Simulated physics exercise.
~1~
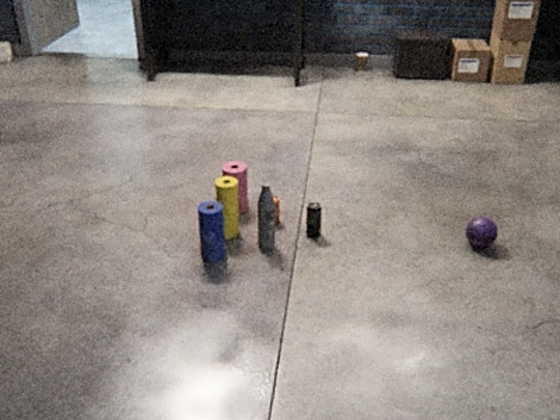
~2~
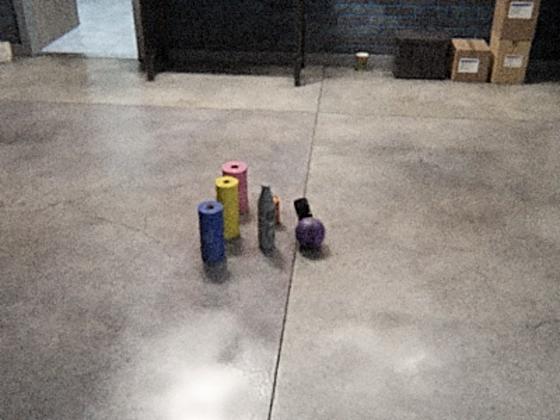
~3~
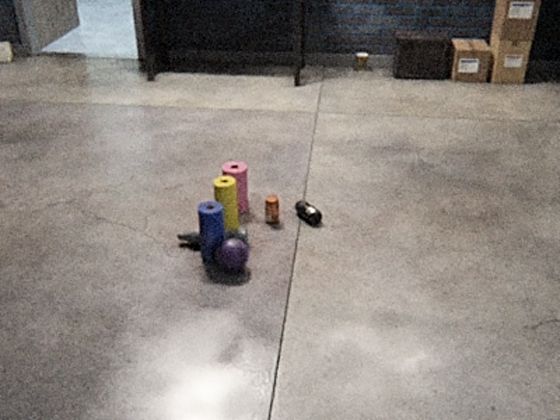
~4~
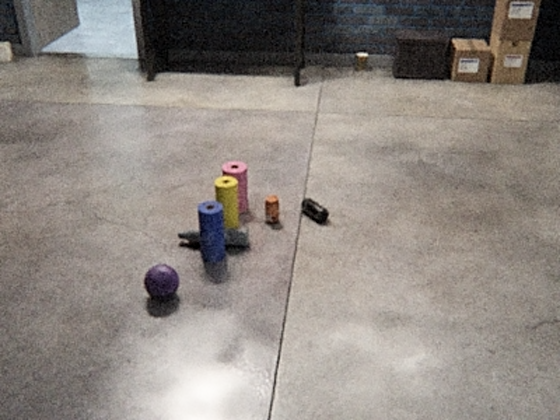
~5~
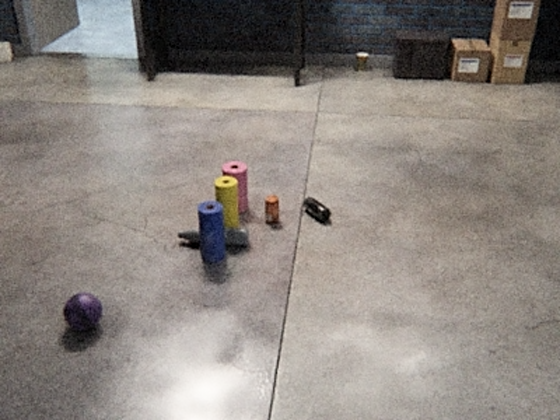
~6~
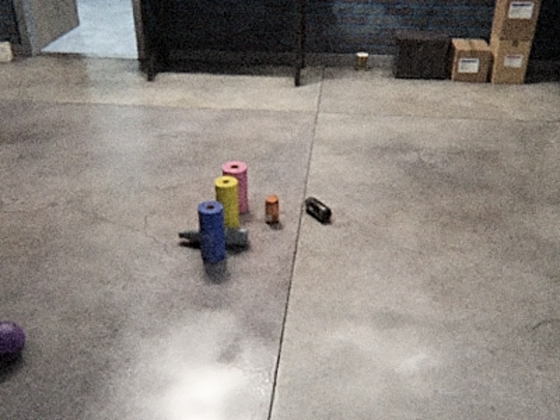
A purple ball rolls leftward across a grey concrete floor, seen from slightly above, with a dark brick wall and cardboard boxes behind. Ahead of it stand blue, yellow and pink rolls, a grey bottle, a small orange can partly hidden behind the bottle, and a black can at the right of the group. The ball reaches the black can, which tips and falls on its side, then the grey bottle goes down behind the blue roll. The ball rolls on toward the lower left and is partly out of view at the end. The three rolls and the orange can remain standing.
